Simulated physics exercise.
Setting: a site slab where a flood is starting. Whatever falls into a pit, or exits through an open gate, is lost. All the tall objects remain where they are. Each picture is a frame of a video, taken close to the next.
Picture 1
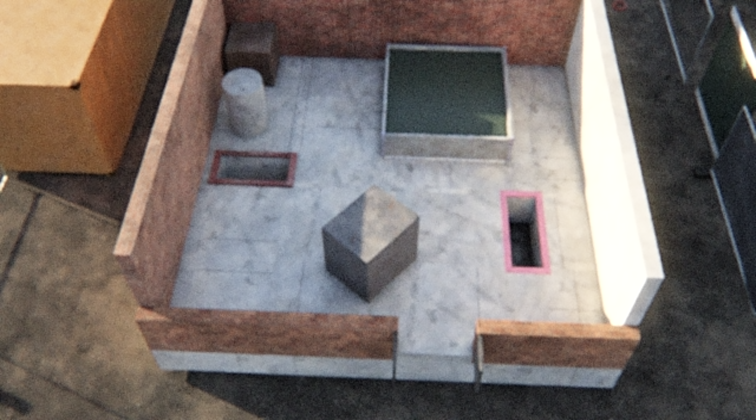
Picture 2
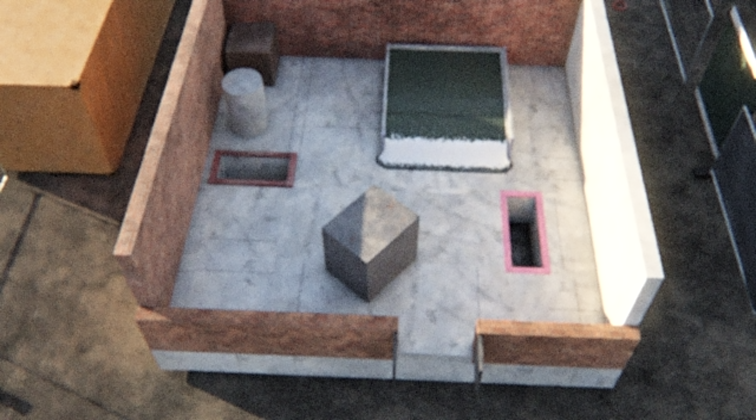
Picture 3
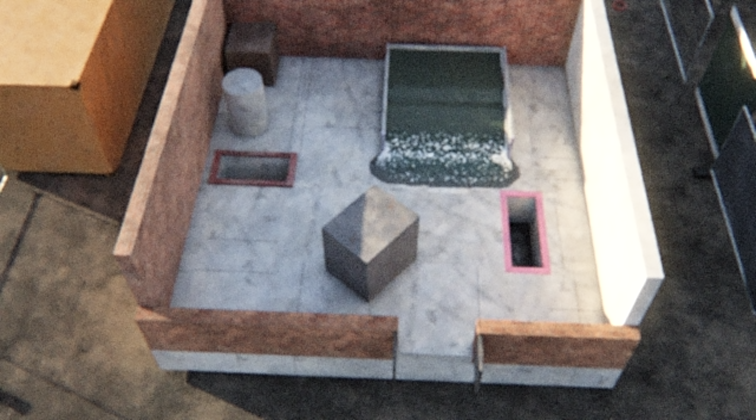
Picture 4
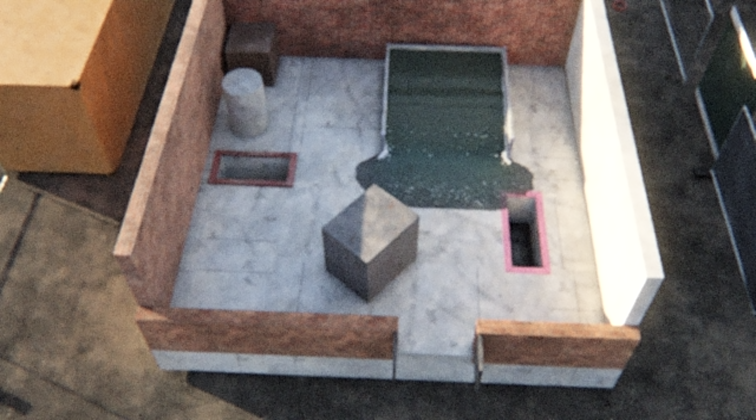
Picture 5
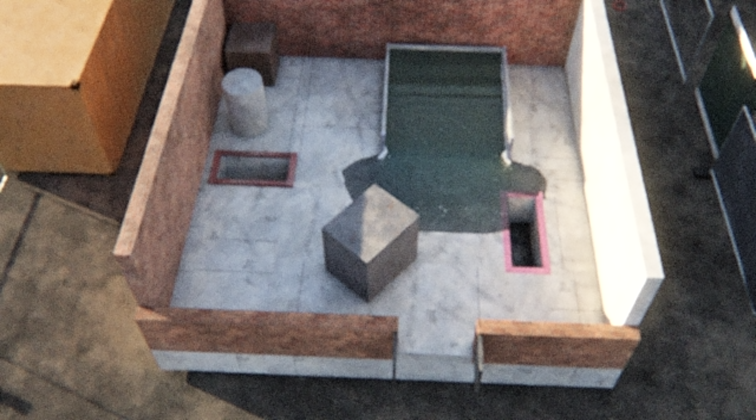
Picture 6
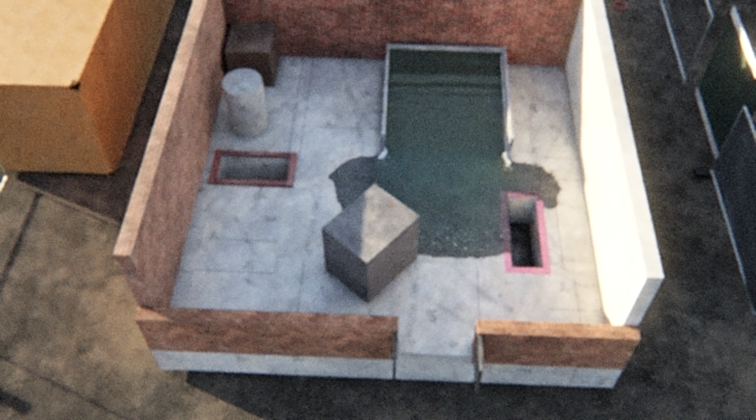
Water pours from the front of a rectangular tank and spreads across the pale slab around a grey block.
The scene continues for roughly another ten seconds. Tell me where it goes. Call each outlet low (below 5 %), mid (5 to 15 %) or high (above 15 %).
Outlets - gate: High; red pit: Low; pink pit: High.
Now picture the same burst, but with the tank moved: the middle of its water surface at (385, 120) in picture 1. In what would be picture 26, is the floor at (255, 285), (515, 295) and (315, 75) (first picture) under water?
Well, first one got wet, second one got wet, third one stays dry.
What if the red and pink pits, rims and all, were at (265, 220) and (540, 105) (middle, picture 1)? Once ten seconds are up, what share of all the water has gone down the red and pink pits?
Of the total, the red pit holds 4 per cent and the pink pit 12 per cent.
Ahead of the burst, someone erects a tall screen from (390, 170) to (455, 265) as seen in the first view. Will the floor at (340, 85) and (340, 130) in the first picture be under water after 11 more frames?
Going by the list, I'd say kept clear of the flood, then kept clear of the flood.
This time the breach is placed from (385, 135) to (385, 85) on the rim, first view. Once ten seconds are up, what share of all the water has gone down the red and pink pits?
Out of every hundred parts, red takes 25 and pink takes 0.
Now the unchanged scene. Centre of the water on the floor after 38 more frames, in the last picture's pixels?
Centre of the water: Near (425, 210).
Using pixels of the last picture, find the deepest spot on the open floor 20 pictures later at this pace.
(599, 348).
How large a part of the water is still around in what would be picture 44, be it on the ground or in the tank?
It comes to roughly 62 per cent.
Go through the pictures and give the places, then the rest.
The first frame shows still water in the water tank at (447, 92).
In the second frame, water pours out at (446, 151) and has run to (379, 158).
In the third frame, water pours out at (446, 152) and has run to (375, 172).
In the fourth frame, water pours out at (446, 153) and has run to (365, 181).
In the fifth frame, water pours out at (446, 153) and has run to a hidden place.
In the sixth frame, water pours out at (446, 153) and has run to (510, 247).
A moment on, water covers 30 % of the floor; the gate 0 %, the red pit 0 %, the pink pit 3 %.
Next, water covers 40 % of the floor; the gate 3 %, the red pit 0 %, the pink pit 7 %.
Then, water covers 50 % of the floor; the gate 9 %, the red pit 0 %, the pink pit 13 %.
Later, water covers 70 % of the floor; the gate 14 %, the red pit 0 %, the pink pit 24 %.
In the end, water covers 80 % of the floor; the gate 18 %, the red pit 0 %, the pink pit 33 %.
